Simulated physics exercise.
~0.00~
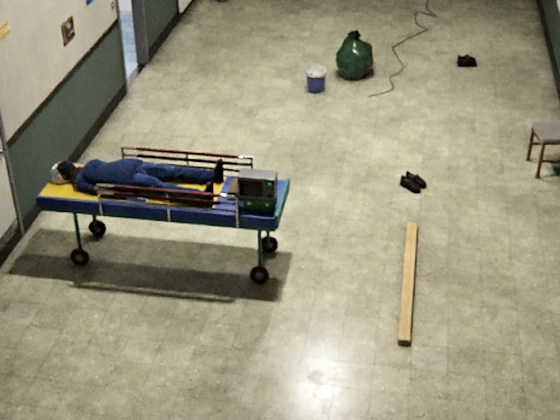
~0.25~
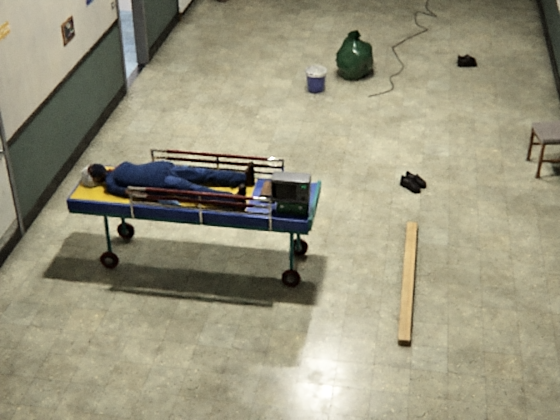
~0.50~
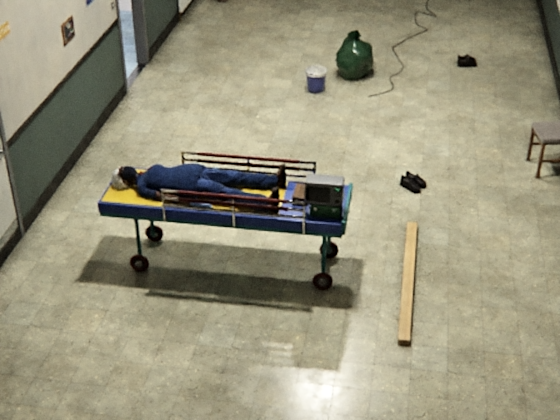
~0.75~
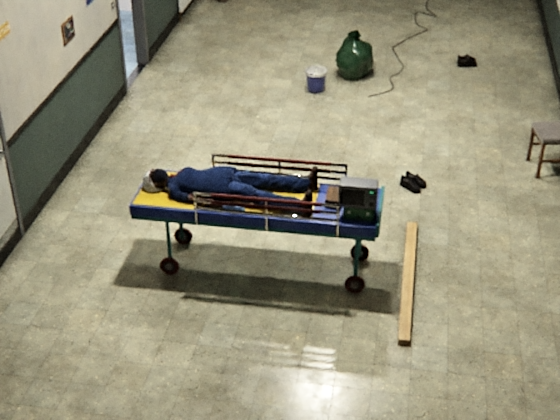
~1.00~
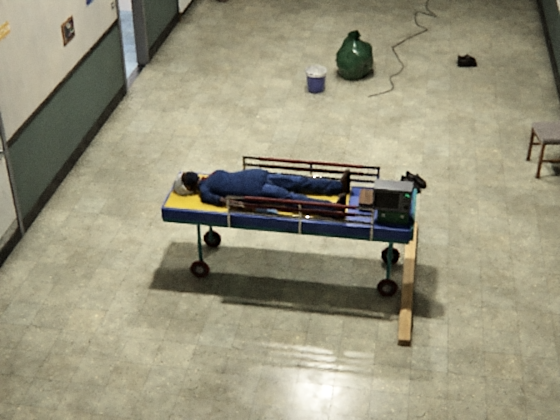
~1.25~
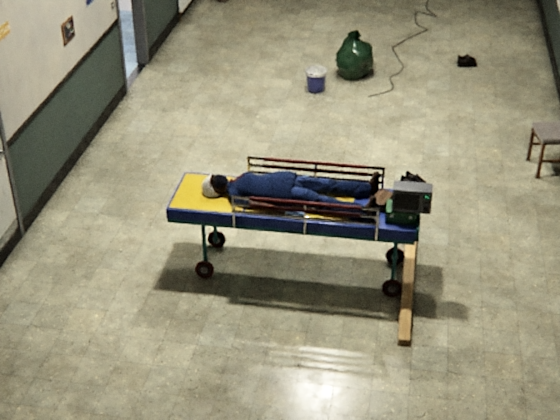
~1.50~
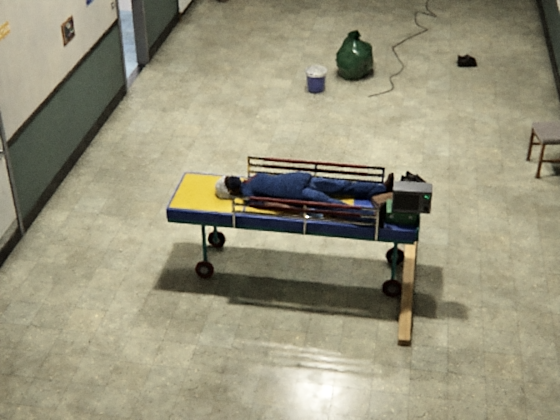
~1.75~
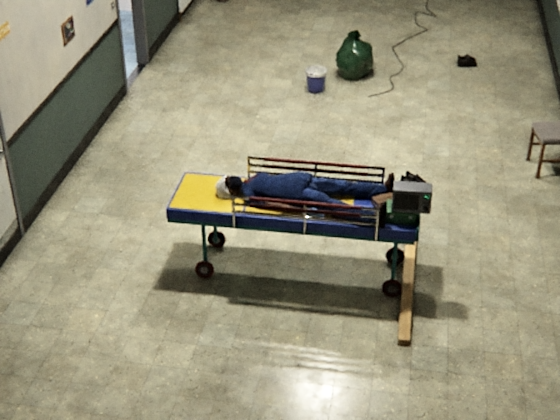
In a wide, pale-tiled corridor seen from above, a figure in dark blue lies on a wheeled trolley with a blue and yellow top, feet pointing right. A grey monitor, a green case and a small brown box sit near the feet. The trolley rolls steadily right, past a bucket and green bag farther back, toward a wooden strip on the floor. It stops abruptly at the strip, and the body slides on toward the foot end while the objects shift slightly. Everything then settles, with the monitor upright and figure and objects still aboard.
